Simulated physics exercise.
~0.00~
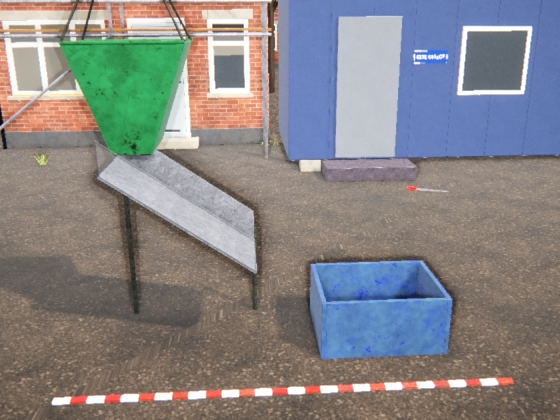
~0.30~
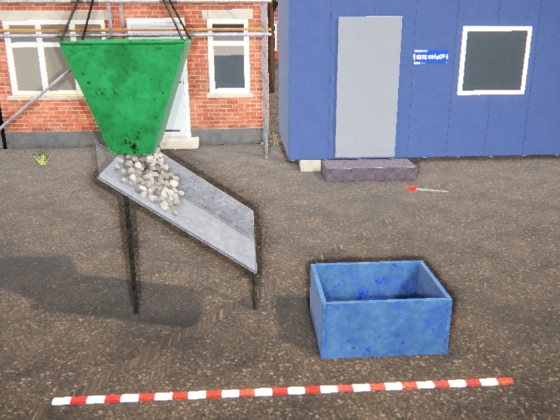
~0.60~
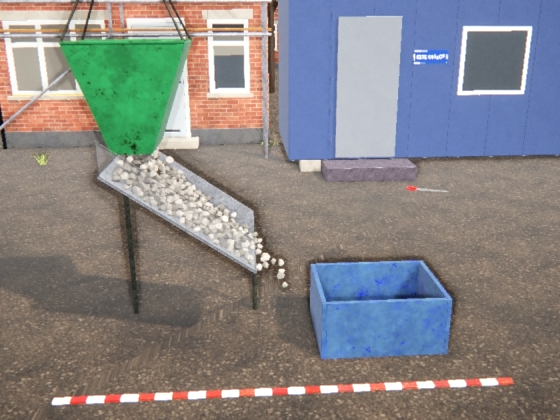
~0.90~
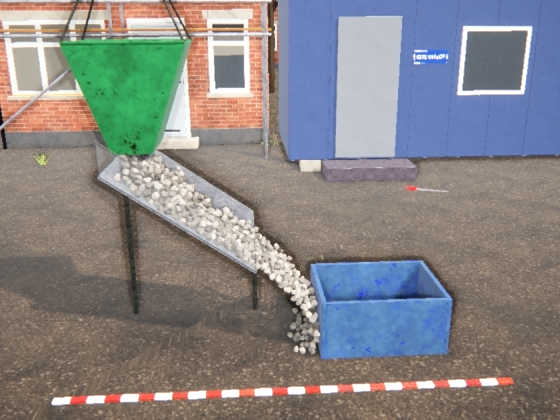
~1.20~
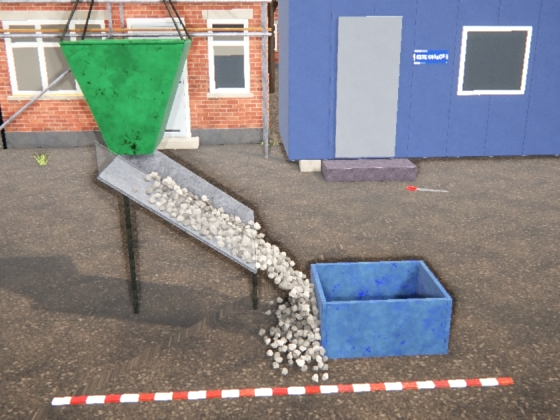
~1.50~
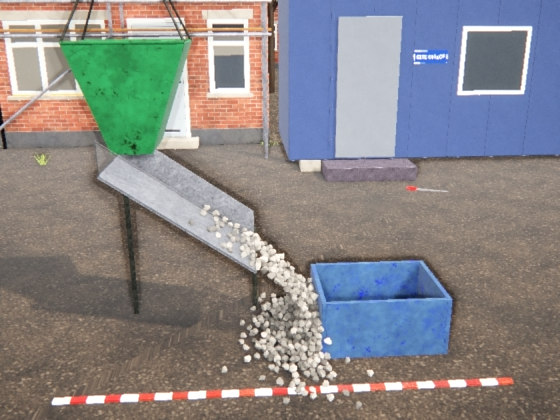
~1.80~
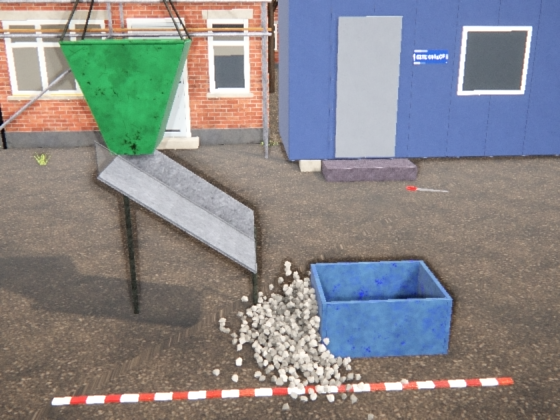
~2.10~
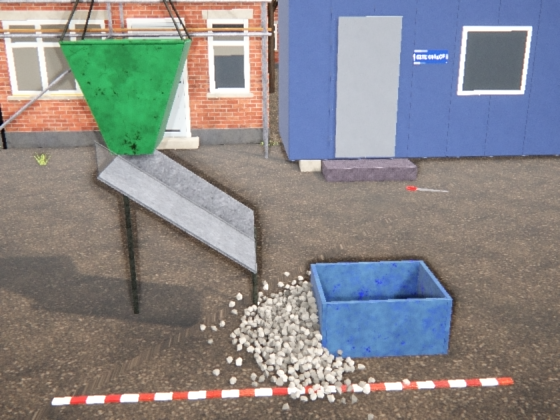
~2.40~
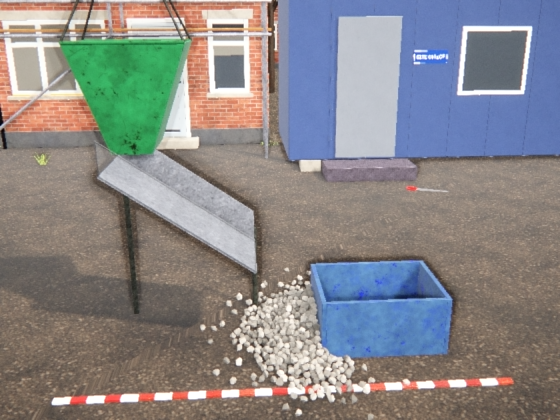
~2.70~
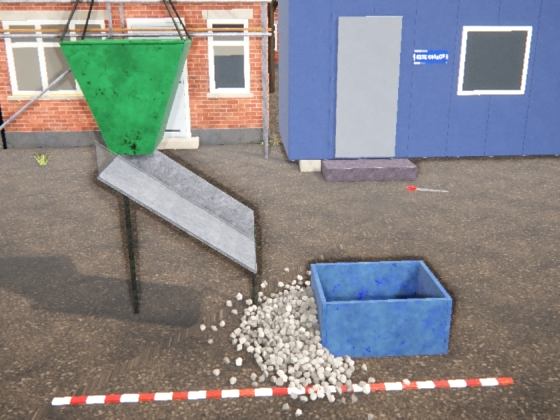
A paved yard in front of a brick building and a blue cabin with a grey door is seen from a fixed, slightly raised viewpoint. A green hopper hangs at the left above a sloping grey metal chute on thin legs, with an open blue bin to the right and a red-and-white striped pole across the foreground. Pale stones pour from the hopper and slide down the chute. They drop off its lower end just short of the bin, striking the ground beside its left wall. The chute empties, and the stones settle in a spreading heap against the bin, reaching the pole, with none visible inside the bin.
